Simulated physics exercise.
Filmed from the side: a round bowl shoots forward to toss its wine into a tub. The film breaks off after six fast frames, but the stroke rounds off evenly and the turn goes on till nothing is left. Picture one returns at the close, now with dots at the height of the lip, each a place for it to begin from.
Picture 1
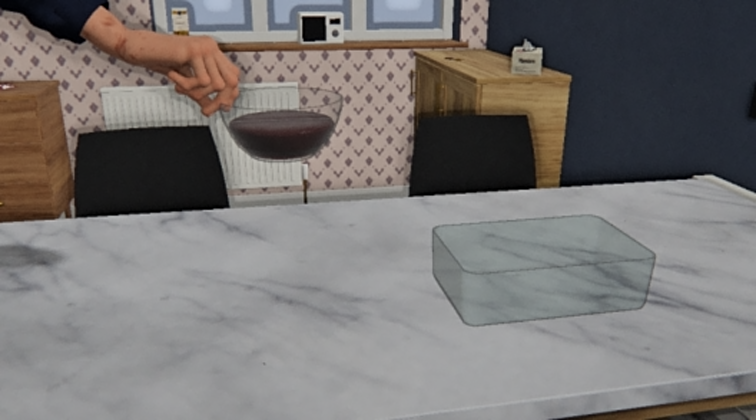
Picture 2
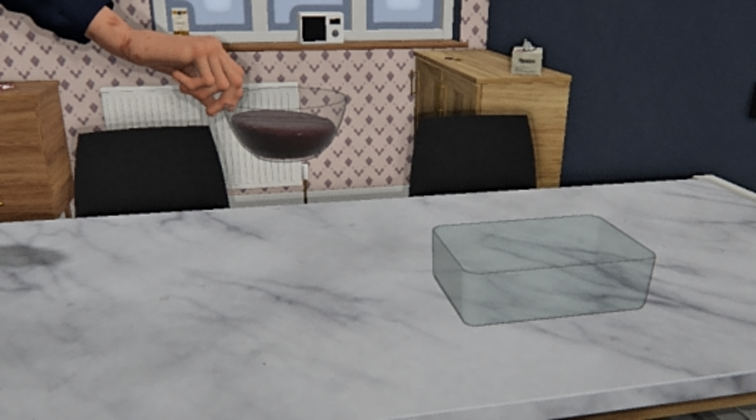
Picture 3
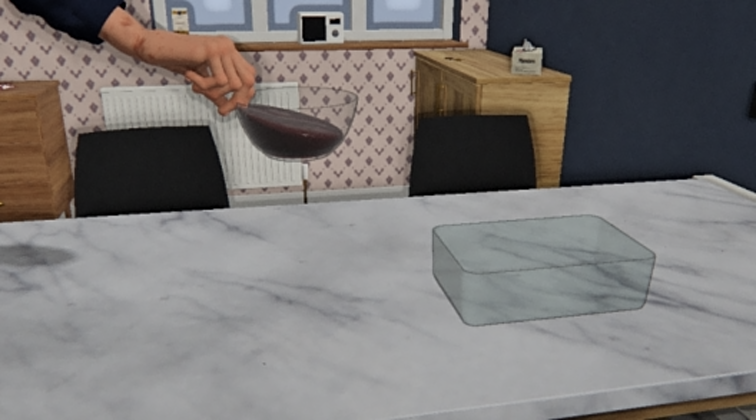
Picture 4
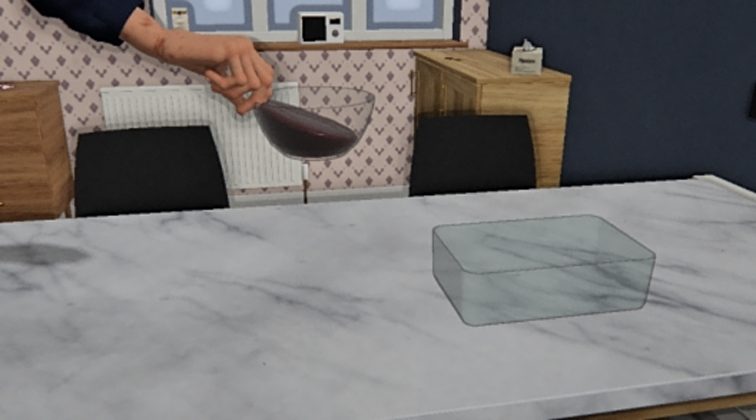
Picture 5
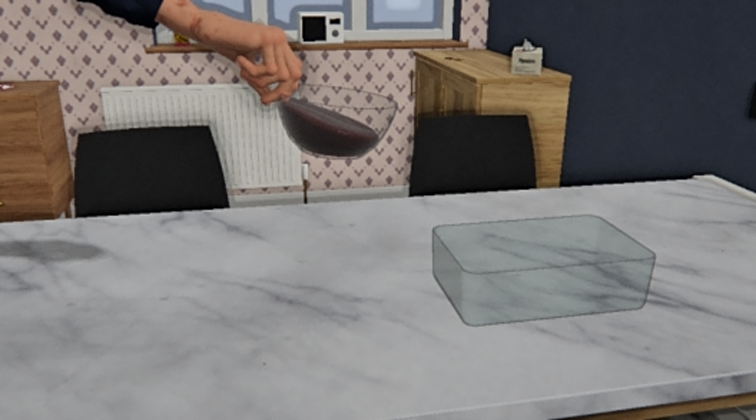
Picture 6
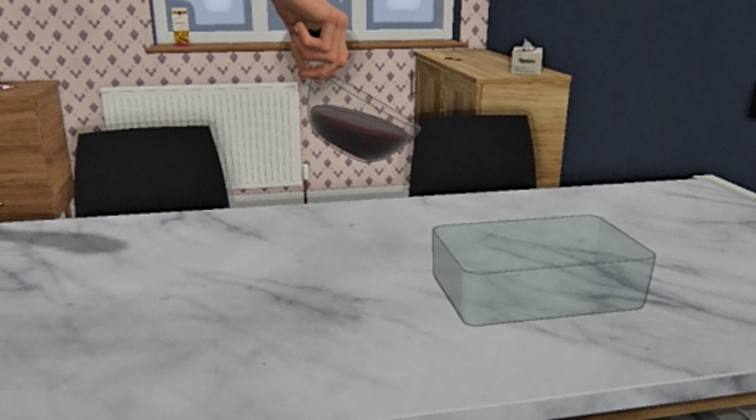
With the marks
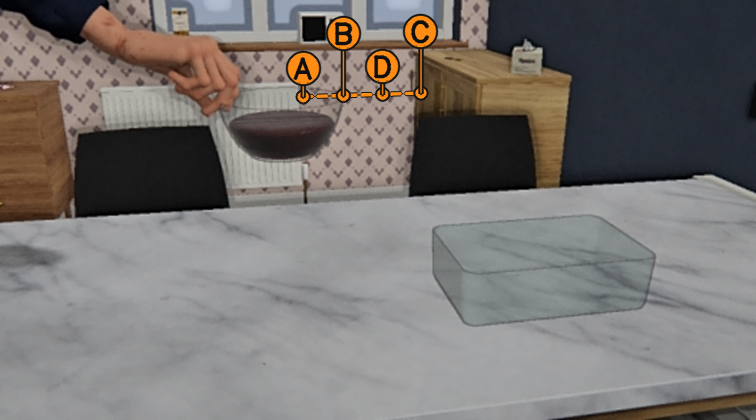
Glass bowl of dark red liquid moving right in a person's hand, then tilting rightward above a marble table with a clear tub.
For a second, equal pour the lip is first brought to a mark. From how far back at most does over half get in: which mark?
A.
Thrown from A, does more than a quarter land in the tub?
Yes, it does.
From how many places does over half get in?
All of the four.
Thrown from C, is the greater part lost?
No, that is safe.
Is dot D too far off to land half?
No.
In orange, A at (303, 96); B at (343, 95); C at (420, 93); D at (382, 94).
With A, about 63 % lands in the tub, 25 % falls short and 12 % goes beside or beyond.
With B, about 79 % lands in the tub, 6 % falls short and 15 % goes beside or beyond.
With C, about 67 % lands in the tub, 5 % falls short and 27 % goes beside or beyond.
With D, about 77 % lands in the tub, 4 % falls short and 19 % goes beside or beyond.
